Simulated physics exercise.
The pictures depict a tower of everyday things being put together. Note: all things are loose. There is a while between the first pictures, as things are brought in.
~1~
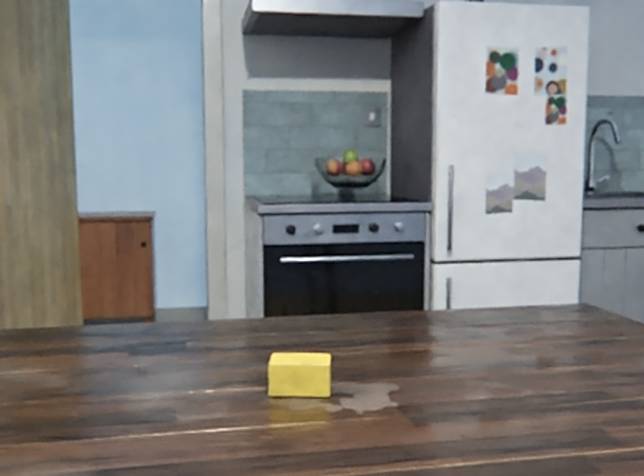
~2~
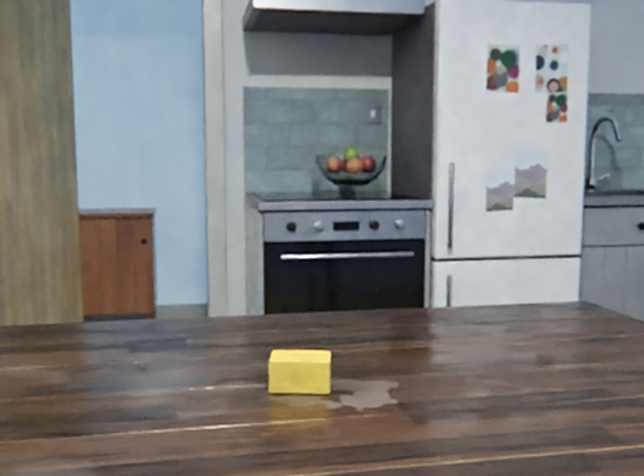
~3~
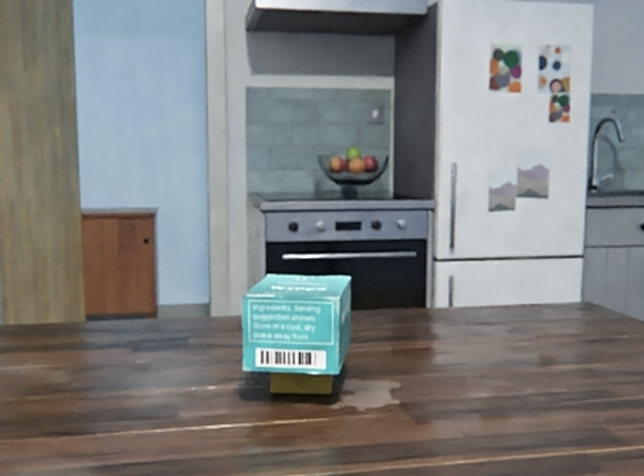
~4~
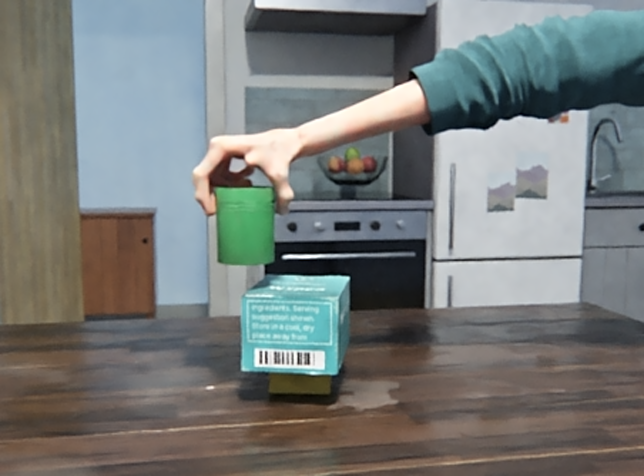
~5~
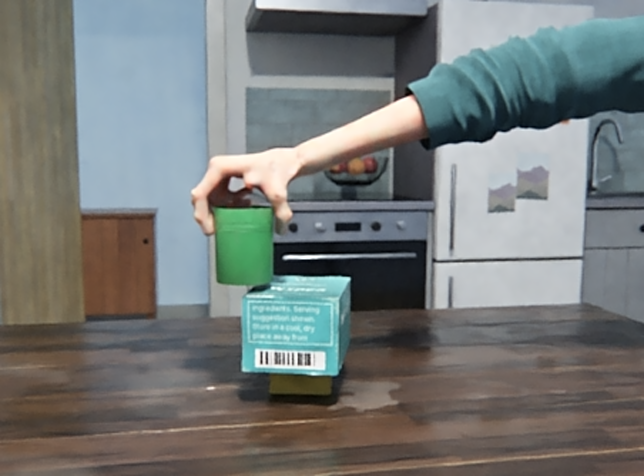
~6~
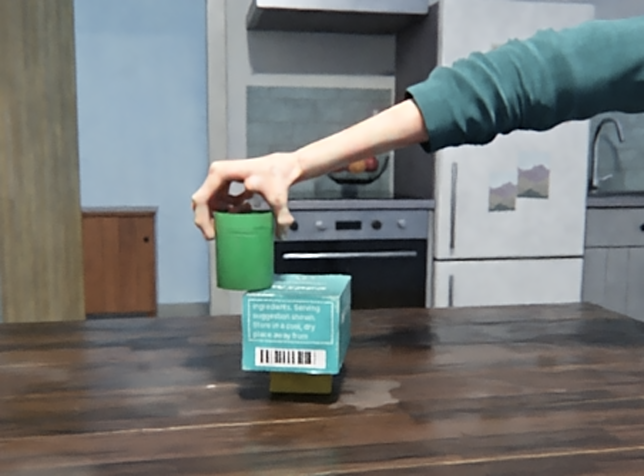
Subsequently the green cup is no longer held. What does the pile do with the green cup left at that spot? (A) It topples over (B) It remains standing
It topples over (A).
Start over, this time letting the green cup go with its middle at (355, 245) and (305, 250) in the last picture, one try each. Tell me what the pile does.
So, in case one it falls over, and in case two it stays steady.
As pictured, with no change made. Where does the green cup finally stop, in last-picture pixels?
It ends near (200, 361).
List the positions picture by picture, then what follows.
In the first frame, the last thing is not in view yet.
In the second frame, the last thing is not in view yet.
In the third frame, the last thing is not in view yet; turquoise box (301, 321).
The fourth frame shows coming down; green cup (246, 224); turquoise box (299, 321).
The fifth frame shows coming down; green cup (244, 244); turquoise box (300, 321).
The sixth frame shows set down, still held; green cup (245, 249); turquoise box (300, 320).
Then, 0.40 s past the last view, green cup now fallen.
Then, 0.50 s past the last view, things are still on the move.
Finally, fallen, green cup; the other 2 still in place. Final places as the last picture's camera would see them, green cup near (199, 361). The pile loses its balance.
